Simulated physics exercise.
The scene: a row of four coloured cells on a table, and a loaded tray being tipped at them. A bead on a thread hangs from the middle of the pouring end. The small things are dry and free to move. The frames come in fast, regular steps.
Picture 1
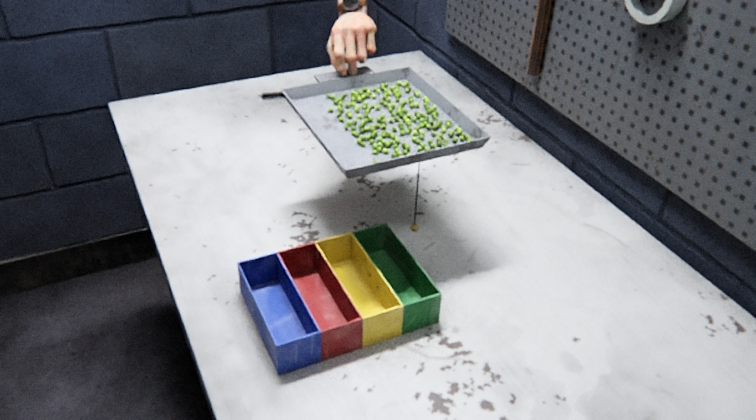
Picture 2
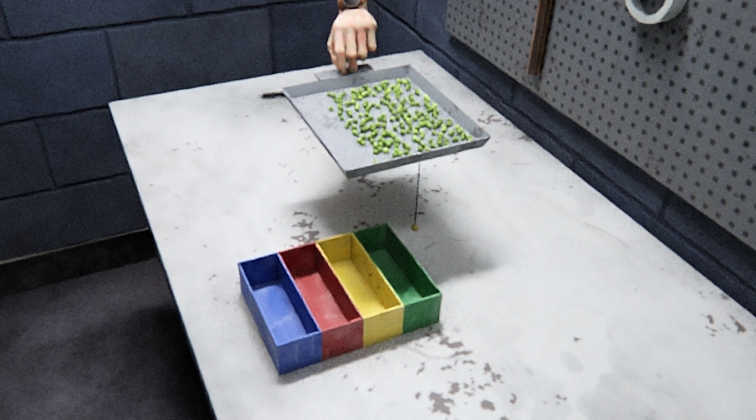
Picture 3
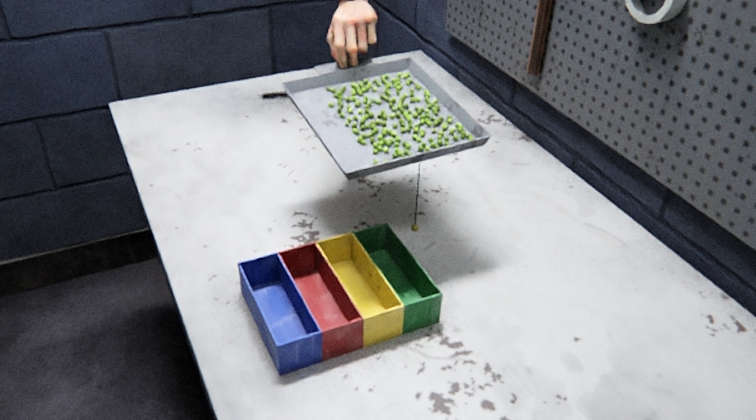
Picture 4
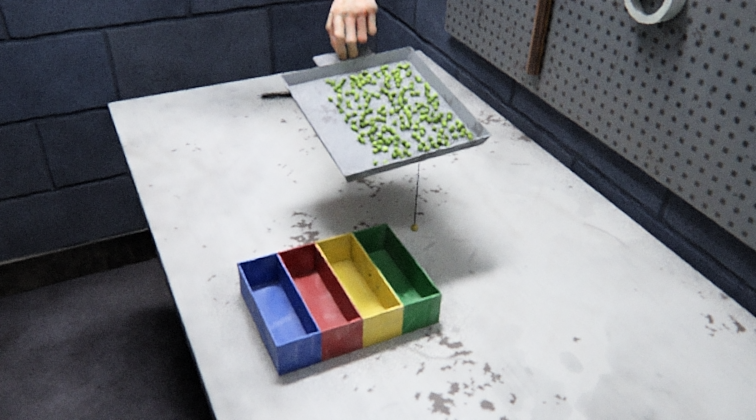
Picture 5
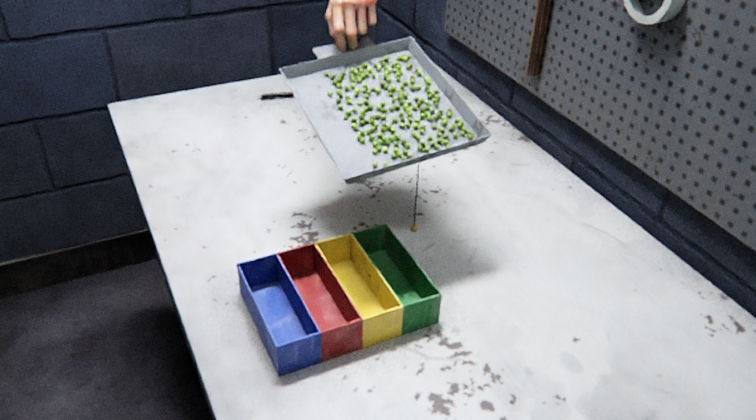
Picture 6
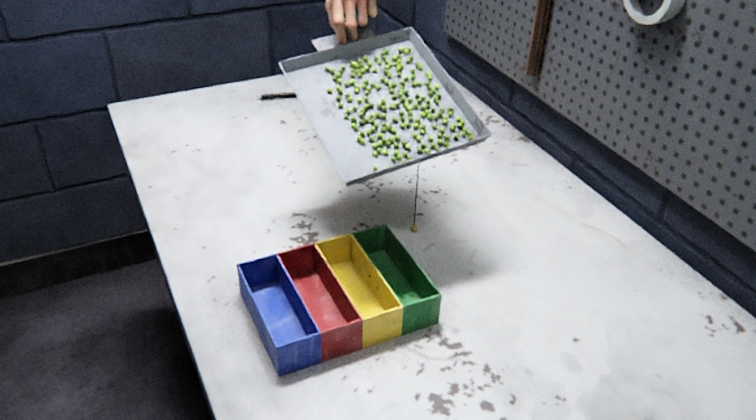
To begin with, a hand holds a grey tray of dried green peas level above a table, behind a row of blue, red, yellow and green cells. The hand then steadily raises the back of the tray, its pouring end dipping slightly at the left corner, and some peas begin shifting.
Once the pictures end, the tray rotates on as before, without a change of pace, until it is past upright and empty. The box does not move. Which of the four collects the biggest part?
It favours the yellow compartment.
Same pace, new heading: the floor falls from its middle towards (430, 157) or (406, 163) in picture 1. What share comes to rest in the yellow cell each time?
The first gives 0 %, the second 20 %.
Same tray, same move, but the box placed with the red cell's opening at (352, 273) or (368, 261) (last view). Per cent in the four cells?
First some 100, then 100 per cent.
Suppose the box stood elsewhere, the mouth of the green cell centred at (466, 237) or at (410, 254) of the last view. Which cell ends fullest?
In turn: That blue cell; the yellow one.
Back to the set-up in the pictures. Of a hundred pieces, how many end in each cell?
About: Blue cell 0, red cell 0, yellow cell 60, green cell 30 per cent.
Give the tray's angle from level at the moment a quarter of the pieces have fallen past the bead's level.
Around 75° of tilt.
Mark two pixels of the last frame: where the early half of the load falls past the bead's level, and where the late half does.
The first part at (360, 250); the rest at (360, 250).
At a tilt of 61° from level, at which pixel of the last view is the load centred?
Roughly at (378, 177).
Soon after the last picture, tray tipped steeply; most on the tray; a small part in the yellow cell; a stray few in the green cell; a stray few in the red cell; a small part falling or outside the box.
A little later, tray tipped right over; a small part on the tray; about a third in the yellow cell; about a quarter in the green cell; a small part in the red cell; a stray few in the blue cell; about a quarter falling or outside the box.
Later still, tray tipped past a quarter turn; about half in the yellow cell; about a third in the green cell; a small part in the red cell; a stray few in the blue cell; a small part falling or outside the box.
At rest, tray tipped past a quarter turn; about half in the yellow cell; about a third in the green cell; a small part in the red cell; a stray few in the blue cell; a small part outside the box.
